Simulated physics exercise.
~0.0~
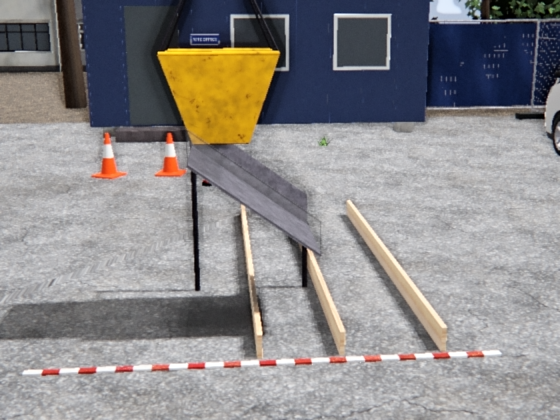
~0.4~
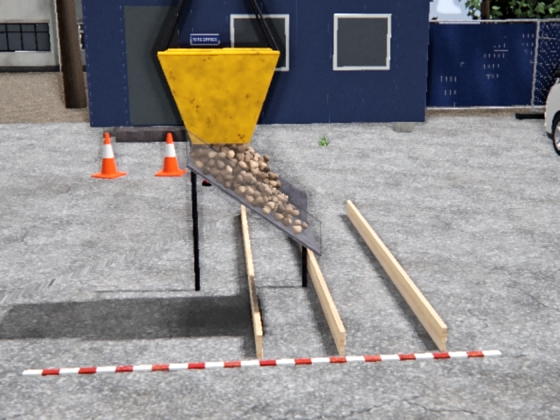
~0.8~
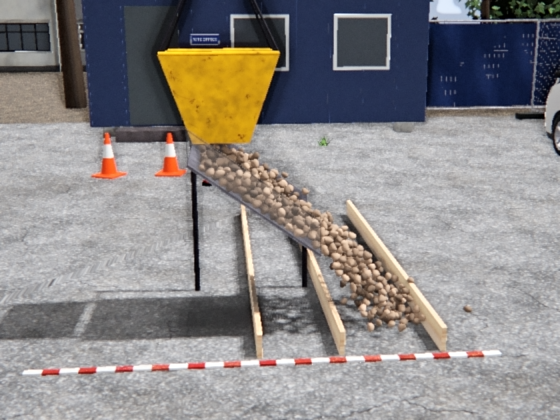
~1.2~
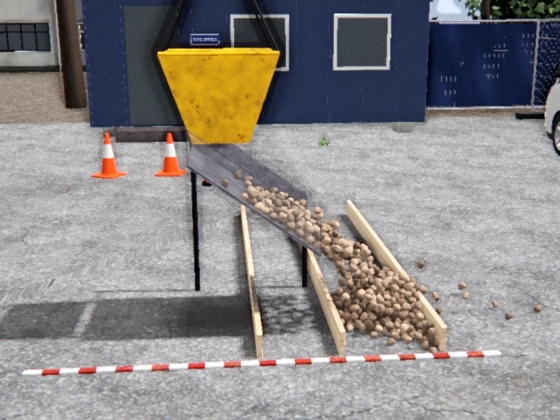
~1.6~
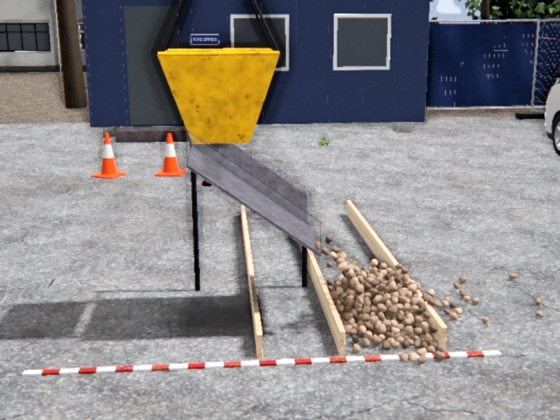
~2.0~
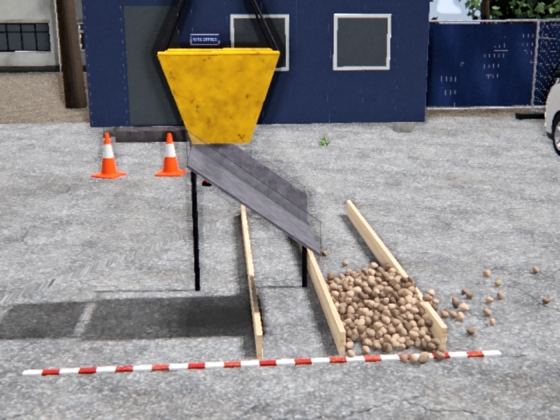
Brown, rounded stones drop from the bottom of a yellow skip hanging over a paved yard, landing on a dark steel slope that tilts down to the right. They spread along the steel and pour off its lower end toward the bay between the two right-hand planks. As the skip empties, the stream thins on the slope while a heap grows in the right bay, and a few stones scatter beyond the far plank. The slope clears completely. Nearly all the stones settle in the right bay, with a small scattering lying to its right and the left bay empty.
